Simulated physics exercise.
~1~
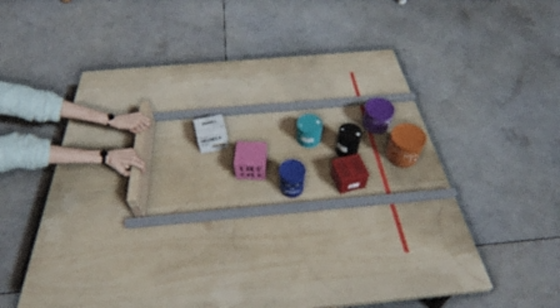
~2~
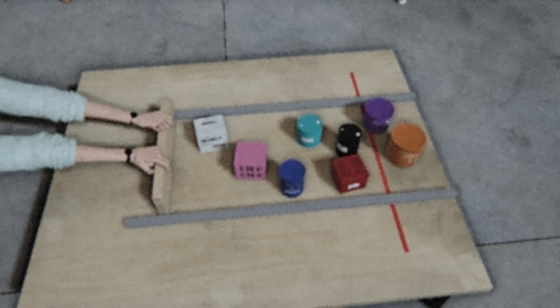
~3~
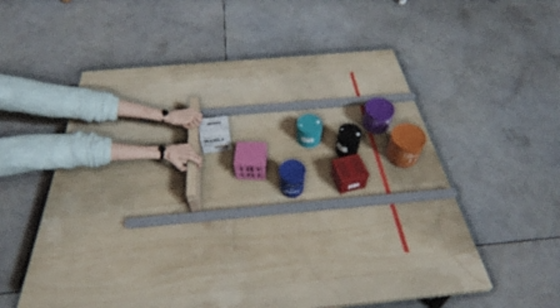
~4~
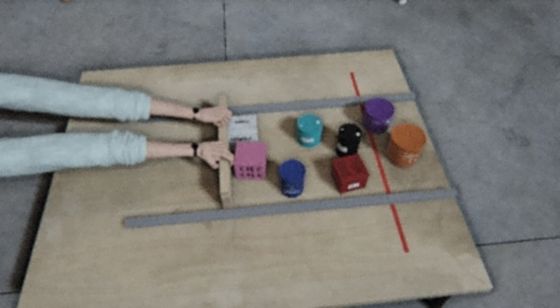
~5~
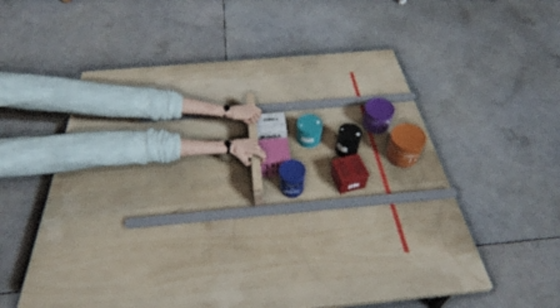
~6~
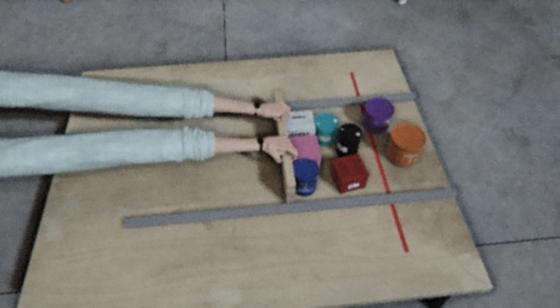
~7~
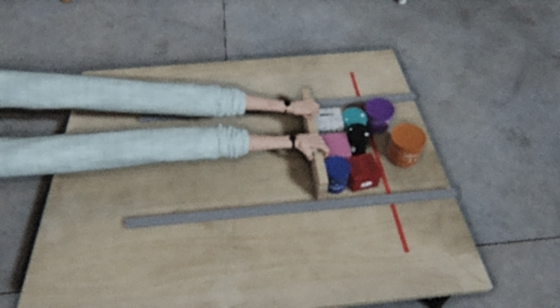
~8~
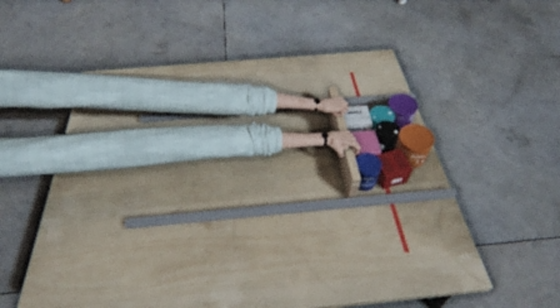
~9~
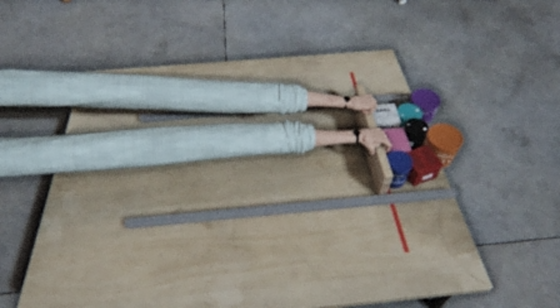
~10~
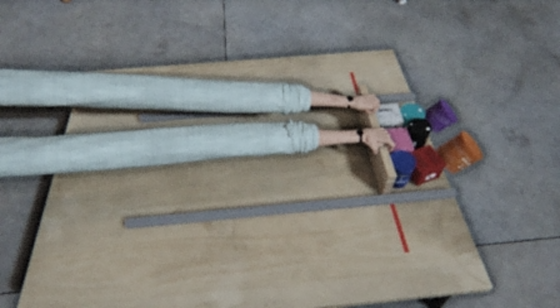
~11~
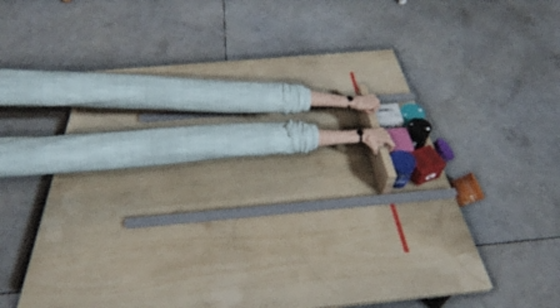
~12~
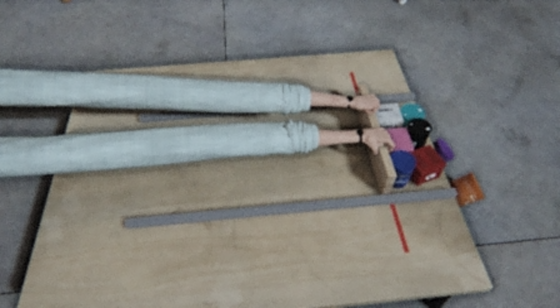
In the video, two hands push a wooden plank rightward across a board, gathering boxes, pails and canisters into a cluster and moving them past a red tape line. The plank stops, and the purple and orange pails tip off the right edge while the others remain.
